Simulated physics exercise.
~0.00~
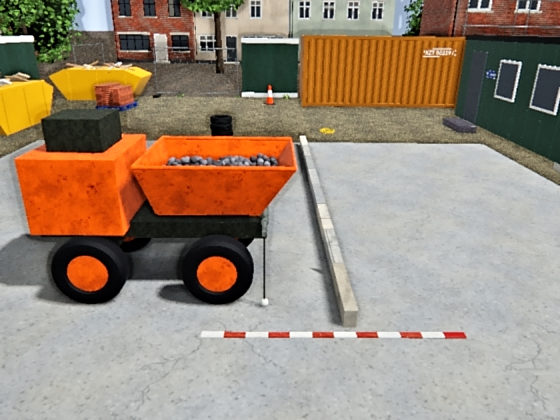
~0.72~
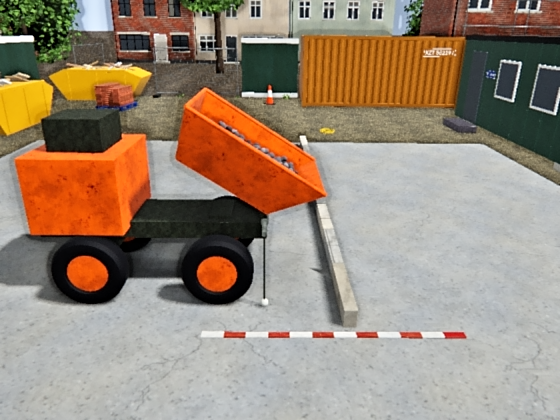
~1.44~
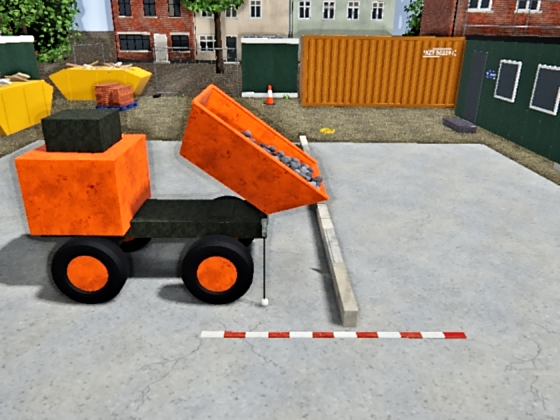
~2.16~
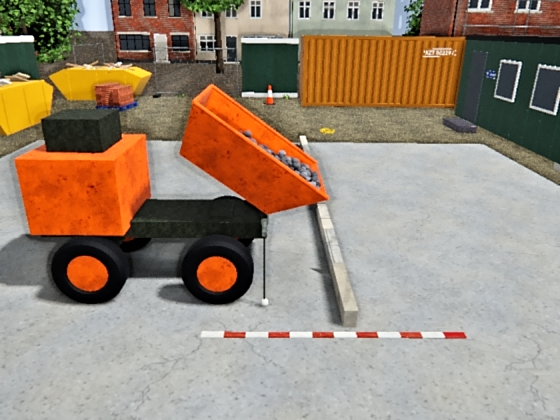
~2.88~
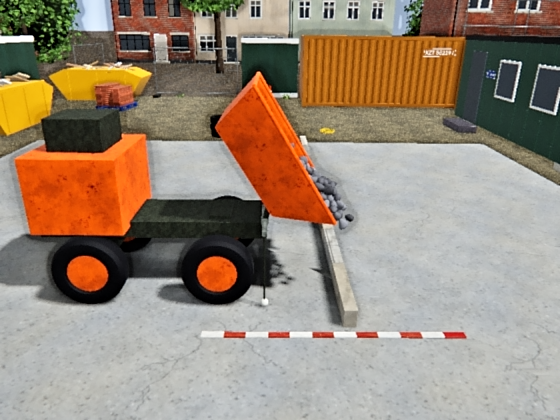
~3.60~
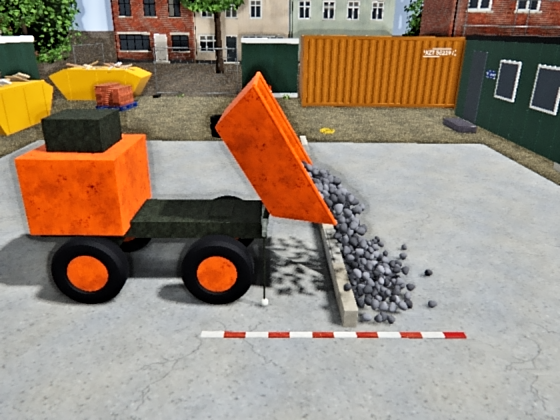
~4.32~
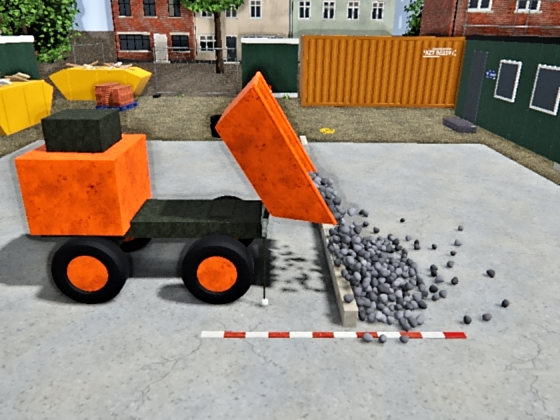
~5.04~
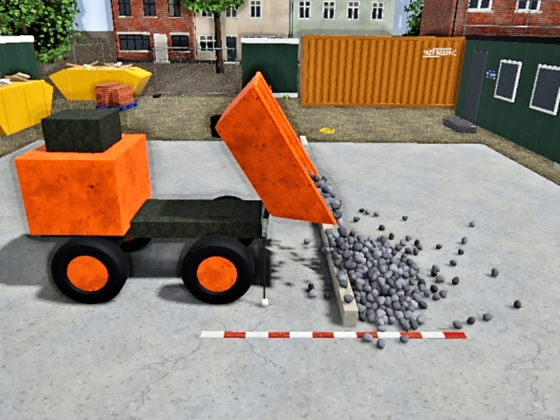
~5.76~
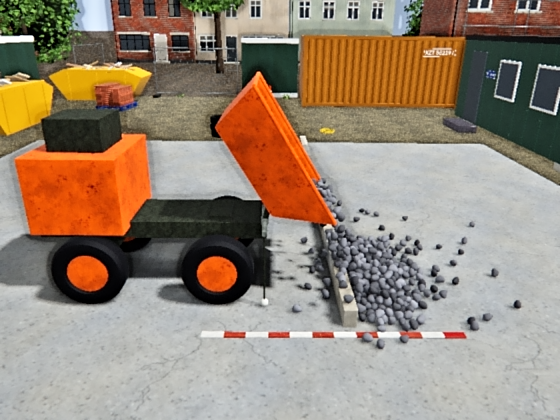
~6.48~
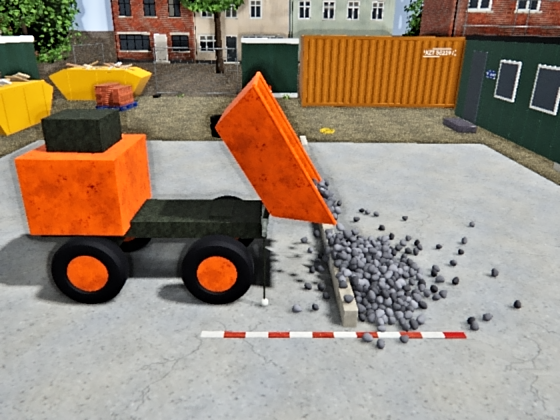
An orange dumper tilted its skip of grey stones to the right, paused, then tipped it steeper, and the stones poured out over a low kerb, scattering across the concrete and settling in a heap while the skip stayed raised.
